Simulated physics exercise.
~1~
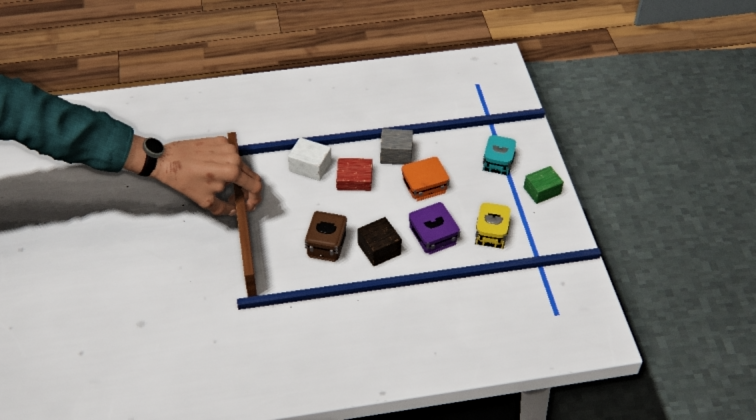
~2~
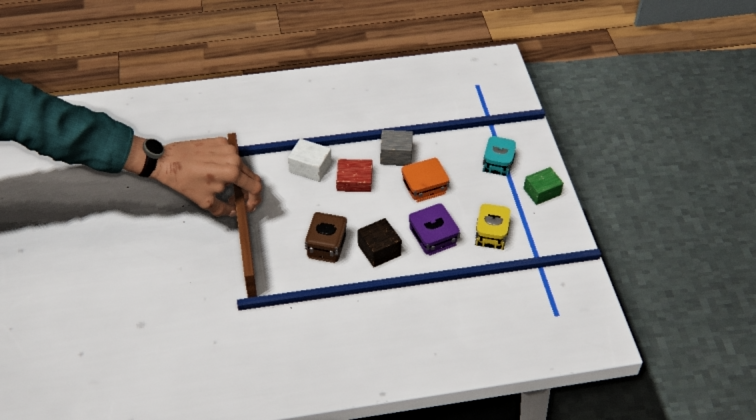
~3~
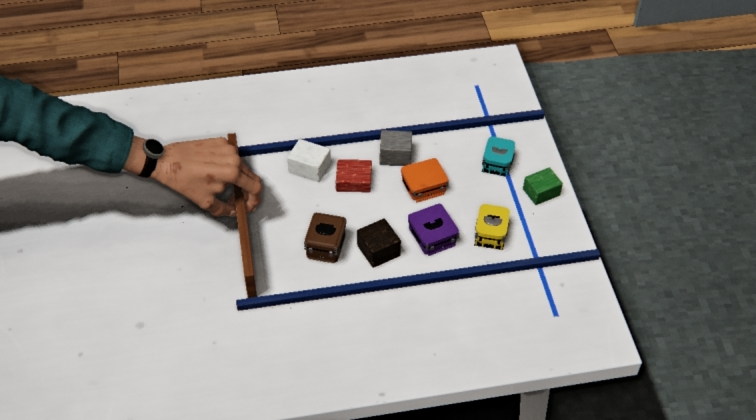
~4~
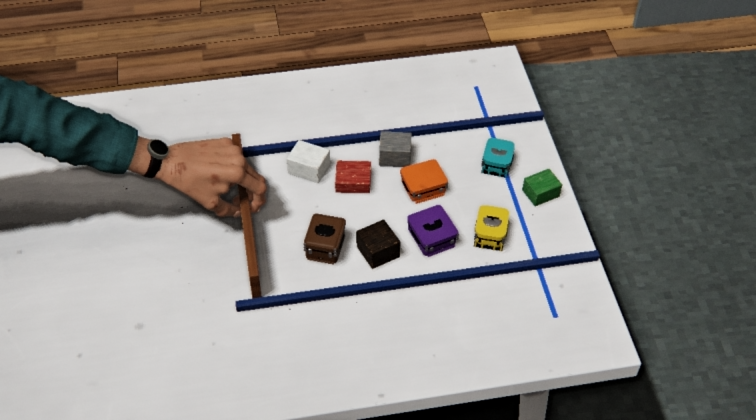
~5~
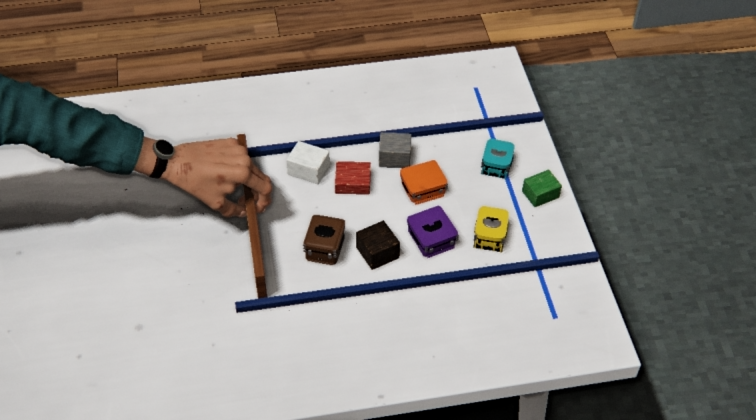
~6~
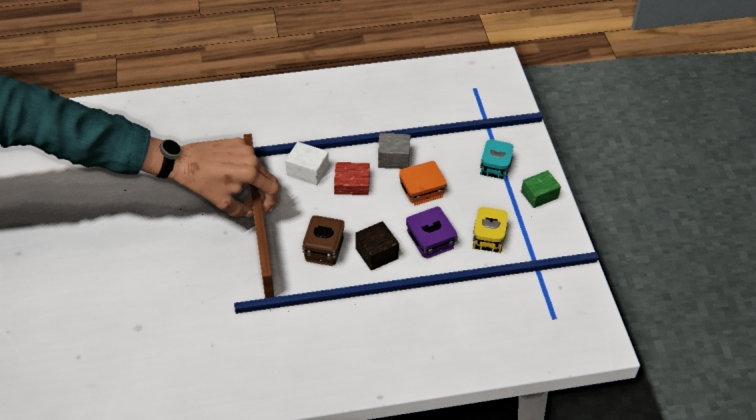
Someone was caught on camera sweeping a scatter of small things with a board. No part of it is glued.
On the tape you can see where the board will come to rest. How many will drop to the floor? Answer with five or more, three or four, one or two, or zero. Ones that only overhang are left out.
The count that falls is three or four.
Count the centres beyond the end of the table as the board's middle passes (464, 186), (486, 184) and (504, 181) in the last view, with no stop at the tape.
Counts per position: 1 / 1 / 3.
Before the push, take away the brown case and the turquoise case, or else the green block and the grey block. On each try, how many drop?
Result: 2, then 2.
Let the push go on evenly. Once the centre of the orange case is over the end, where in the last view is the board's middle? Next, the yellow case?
At (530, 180) for the orange case; at (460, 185) for the yellow case.
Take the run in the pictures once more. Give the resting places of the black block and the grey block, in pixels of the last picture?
First object about (574, 222); second object about (544, 132).
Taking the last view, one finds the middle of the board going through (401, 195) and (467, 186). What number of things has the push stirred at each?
At the first place 8, at the second 10.
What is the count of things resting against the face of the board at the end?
The number is 3.
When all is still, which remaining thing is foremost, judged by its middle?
That one is the turquoise case.
Soon after, none off yet; green block at rest near (541, 189); turquoise case at rest near (497, 160); yellow case at rest near (490, 230).
After that, none off yet; green block at rest near (541, 189); turquoise case at rest near (497, 160); yellow case displaced about its own width near (534, 222).
And then, none off yet; green block displaced a little near (555, 188); turquoise case displaced about its own width near (524, 164); yellow case tilting well over near (602, 224).
In the end, the number that fall off is three or four; gone, purple case, yellow case and green block.
